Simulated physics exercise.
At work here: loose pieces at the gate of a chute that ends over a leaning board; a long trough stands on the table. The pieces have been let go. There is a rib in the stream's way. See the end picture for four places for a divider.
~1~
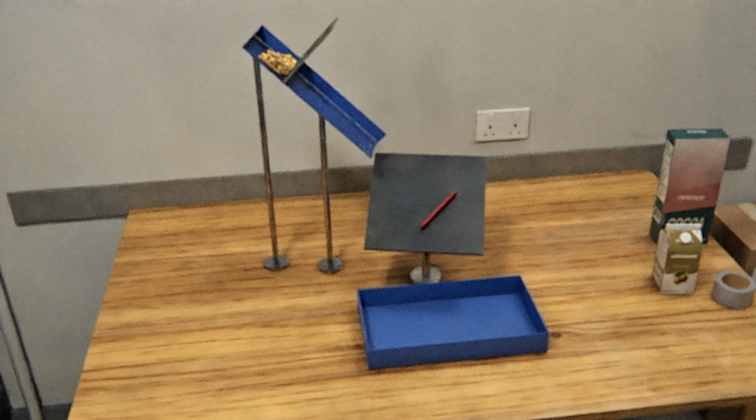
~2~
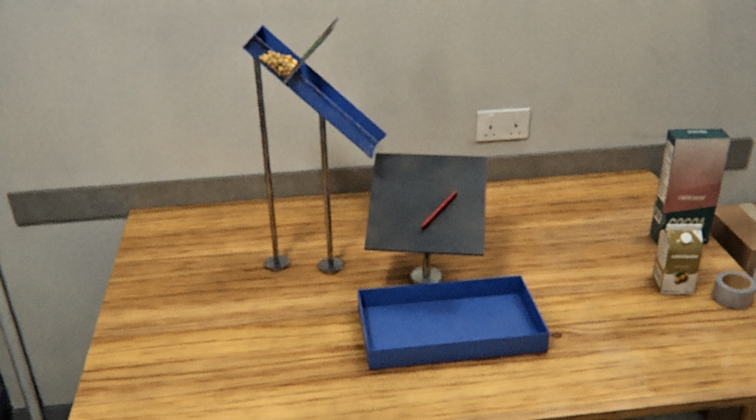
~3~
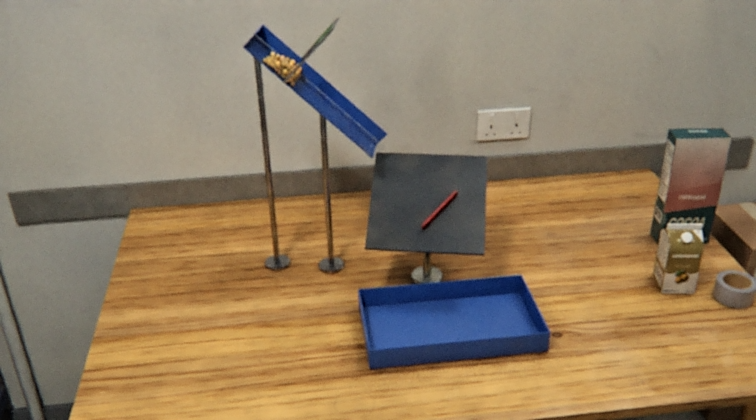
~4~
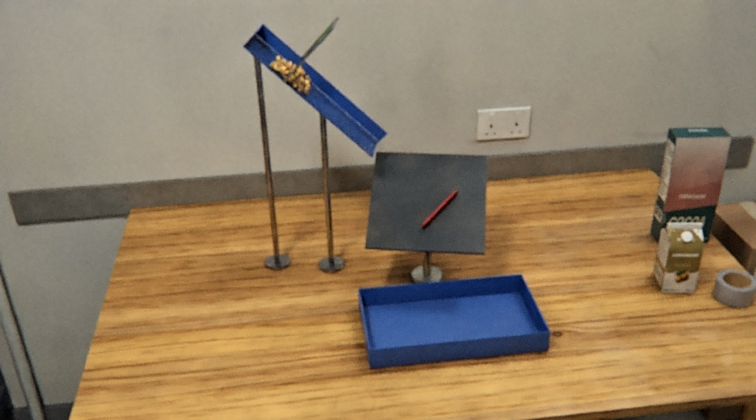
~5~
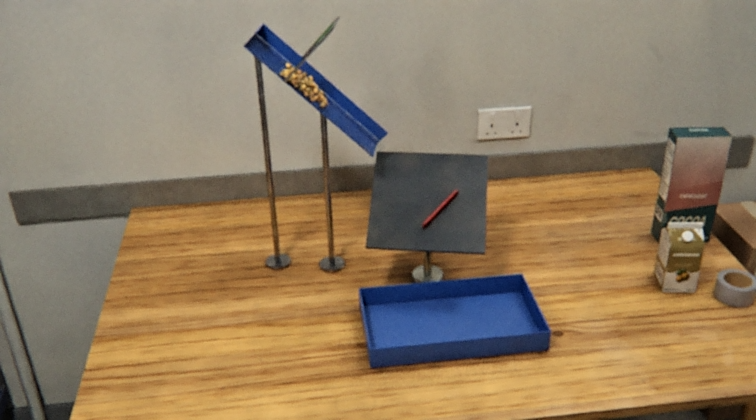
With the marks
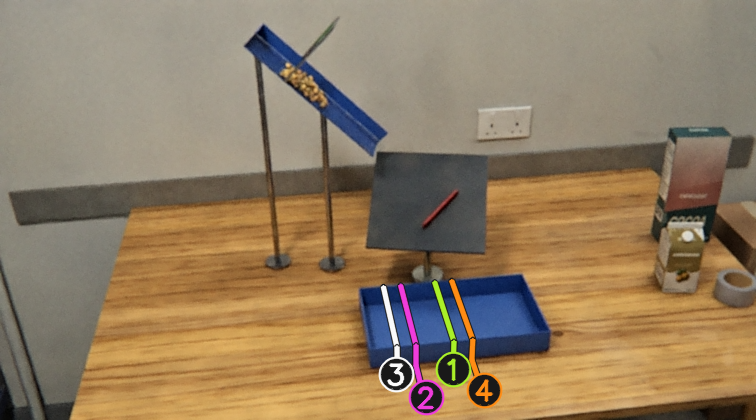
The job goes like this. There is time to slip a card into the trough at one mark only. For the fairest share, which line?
2 works best here.
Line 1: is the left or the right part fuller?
Left.
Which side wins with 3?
Right.
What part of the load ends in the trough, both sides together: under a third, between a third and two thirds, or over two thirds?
It is over two thirds.
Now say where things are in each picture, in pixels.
In the first picture, load behind the gate at (282, 64), dried chickpeas; lip of the chute at (373, 152), sloping fairly steeply.
In the second picture, middle of the board at (427, 201), tilted fairly steeply; middle of its low edge at (424, 252); of its high edge at (431, 154).
In the third picture, front corners of the trough at (370, 350) and (550, 332), empty; front of the load at (293, 84).
In the fourth picture, middle of the load at (294, 71); its front at (307, 92), about a quarter of the way to the lip; rib from (457, 190) to (423, 225).
In the fifth picture, middle of the load at (306, 81); its front at (326, 104), about a third of the way to the lip.
On the marked copy, line 1 crosses the front rim at (453, 341); line 2 crosses the front rim at (415, 344); line 3 crosses the front rim at (396, 346); line 4 crosses the front rim at (472, 339).
Choosing 1, of what is caught, most on the left of the divider, a small part on the right.
Choosing 2, of what is caught, about a third on the left of the divider, about two thirds on the right.
Choosing 3, of what is caught, a small part on the left of the divider, nearly all on the right.
Choosing 4, of what is caught, nearly all on the left of the divider, a small part on the right.
